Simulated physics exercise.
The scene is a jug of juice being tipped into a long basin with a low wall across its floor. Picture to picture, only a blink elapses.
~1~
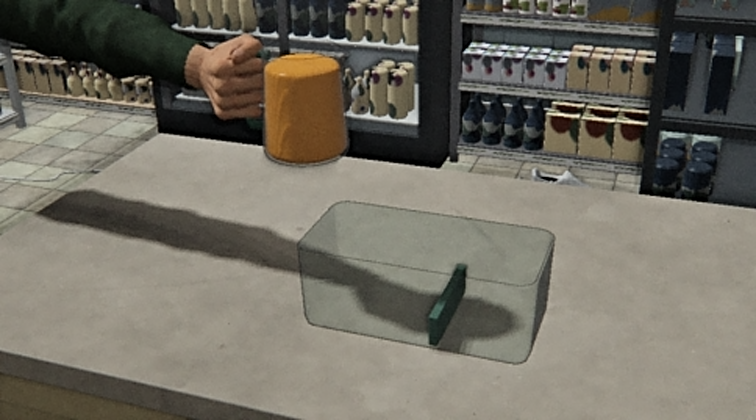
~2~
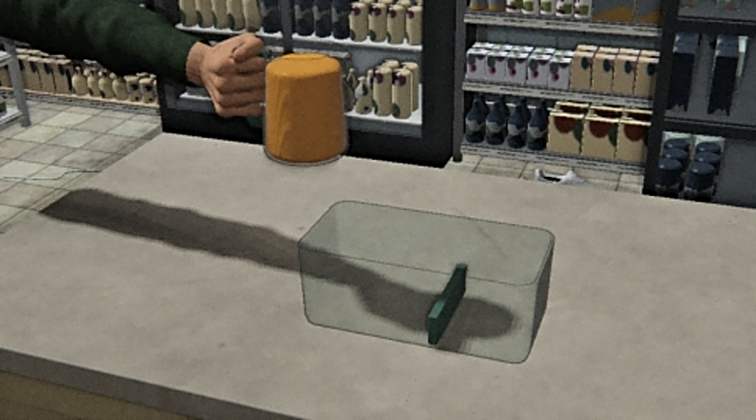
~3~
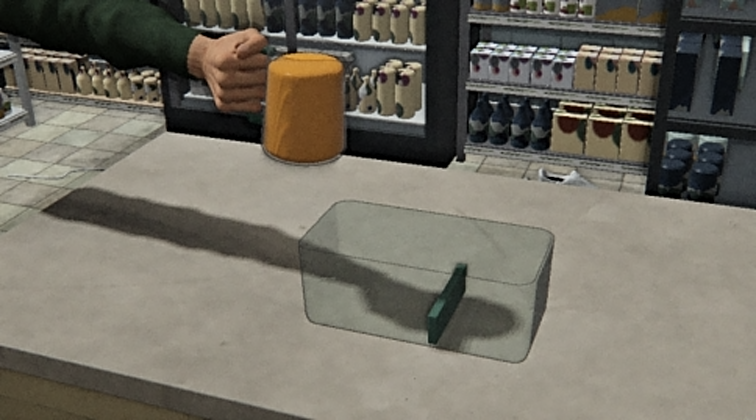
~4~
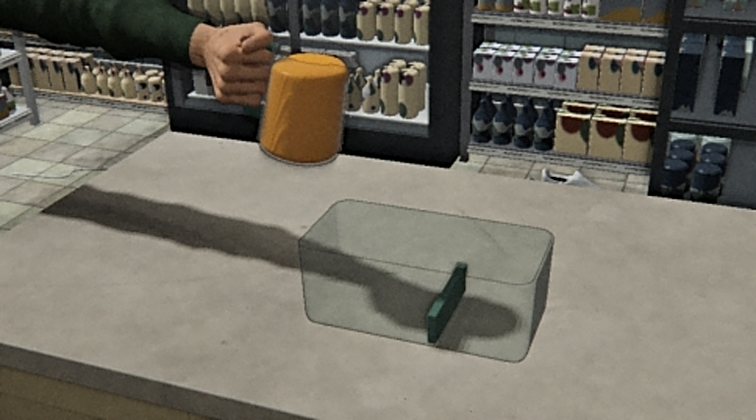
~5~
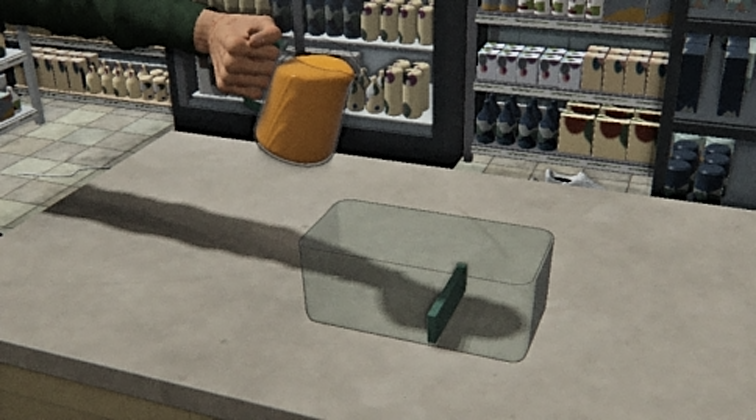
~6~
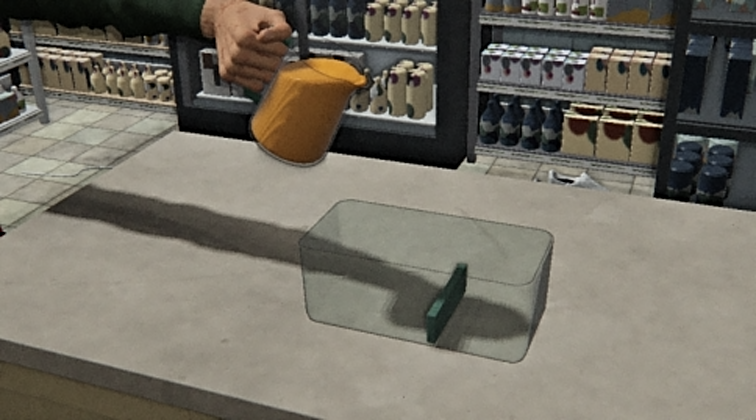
At first, a hand holds a clear jug of orange juice upright above a counter, where an empty, transparent basin with a low green wall across its floor sits. The hand then tilts the jug gradually to the right, and the juice shifts toward its lowering right rim.
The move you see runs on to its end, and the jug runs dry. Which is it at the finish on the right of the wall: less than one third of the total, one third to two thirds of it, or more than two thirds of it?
At the finish the right of the wall has less than one third of the total.
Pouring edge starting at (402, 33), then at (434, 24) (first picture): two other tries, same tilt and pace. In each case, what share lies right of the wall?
Roughly 80 % and 50 %.
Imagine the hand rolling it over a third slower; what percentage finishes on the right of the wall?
Close to 5 per cent.
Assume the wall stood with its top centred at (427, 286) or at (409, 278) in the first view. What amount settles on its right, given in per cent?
My guess is some 55 percent the first time and some 85 percent the second.
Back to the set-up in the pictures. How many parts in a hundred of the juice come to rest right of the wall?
5 %.
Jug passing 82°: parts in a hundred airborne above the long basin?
Around 20 percent.
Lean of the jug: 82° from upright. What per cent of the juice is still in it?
Some 75 per cent has not yet come out.
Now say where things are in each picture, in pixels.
In the first picture, it leans 0°; its right rim is at (349, 54); the juice meets the walls at (271, 61) and (340, 67); the long basin's rim runs from (317, 224) to (546, 260); the wall's top is at (448, 291).
In the second picture, it leans 1°; its right rim is at (351, 56); the juice meets the walls at (272, 60) and (341, 68).
In the third picture, it leans 5°; its right rim is at (354, 59); the juice meets the walls at (275, 60) and (344, 69).
In the fourth picture, it leans 11°; its right rim is at (359, 66); the juice meets the walls at (276, 69) and (348, 69).
In the fifth picture, it leans 19°; its right rim is at (365, 75); the juice meets the walls at (274, 82) and (355, 72).
In the sixth picture, it leans 28°; its right rim is at (369, 87); the juice meets the walls at (272, 87) and (366, 78).
A moment on, the jug is tipped on its side and 77 per cent is still to pour, 5 is left of the wall and 0 right of it.
Next, the jug is tipped on its side and 39 per cent is still to pour, 37 is left of the wall and 0 right of it.
Then the jug is tipped on its side and 16 per cent is still to pour, 61 is left of the wall and 3 right of it.
Later the jug is tipped on its side and 7 per cent is still to pour, 76 is left of the wall and 4 right of it.
Finally, 84 per cent lies left of the wall, 6 right of it and 9 outside.
